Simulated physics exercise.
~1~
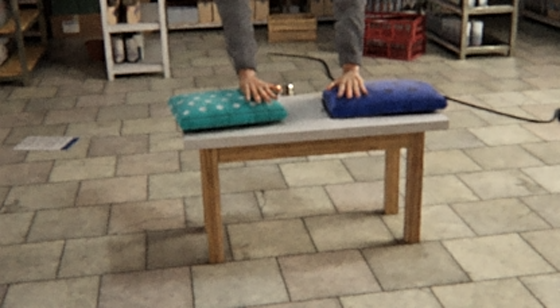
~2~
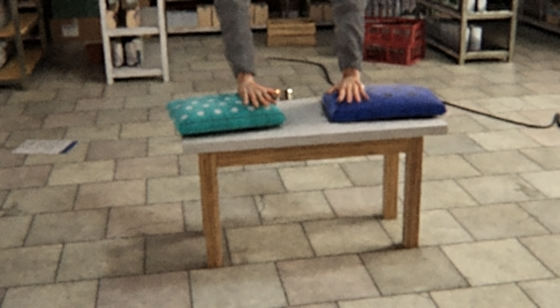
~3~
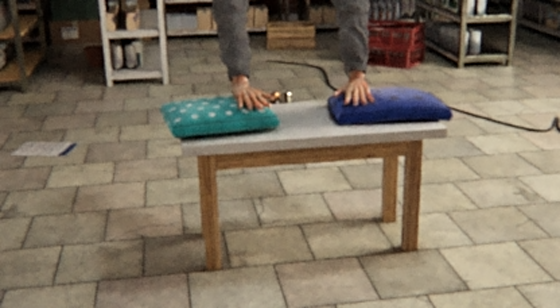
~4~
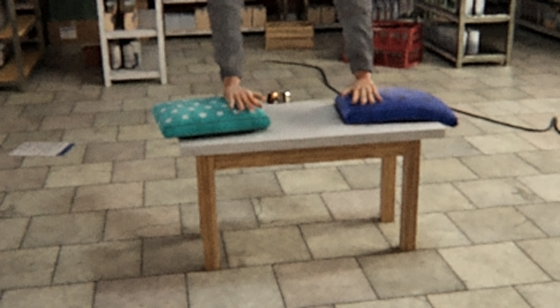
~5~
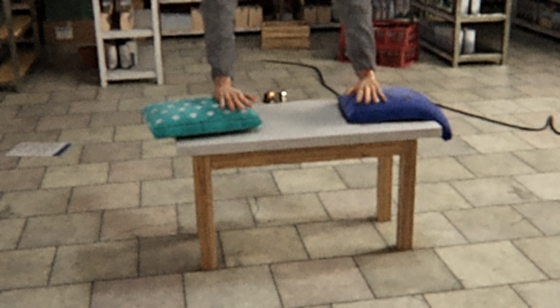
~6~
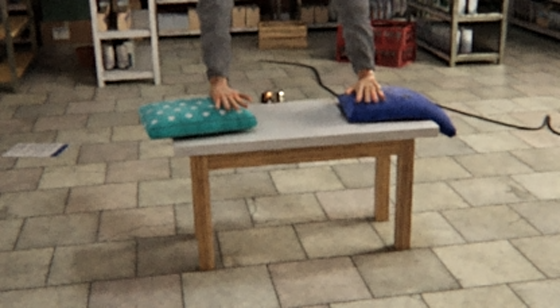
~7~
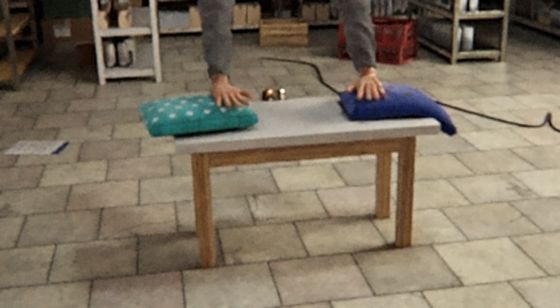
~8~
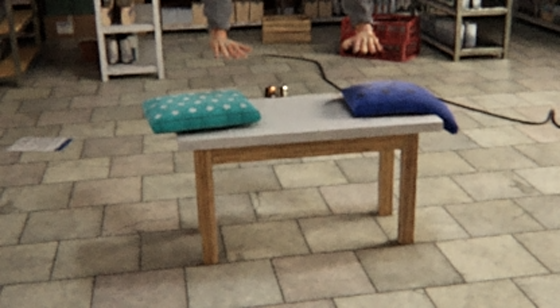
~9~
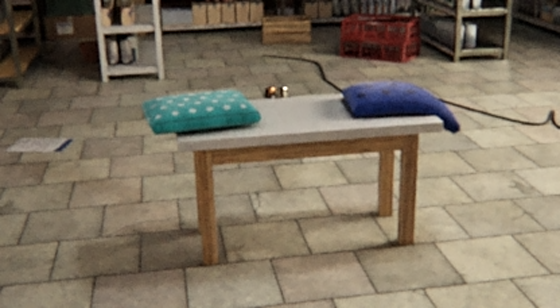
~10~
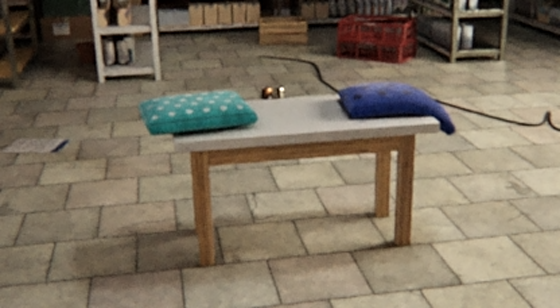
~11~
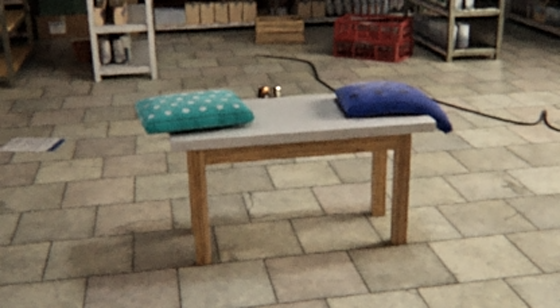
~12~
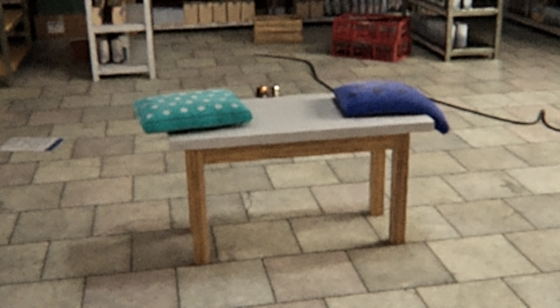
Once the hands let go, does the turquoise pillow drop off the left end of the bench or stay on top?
The turquoise pillow stays on top of the bench, and the blue pillow also holds its place at the other end.
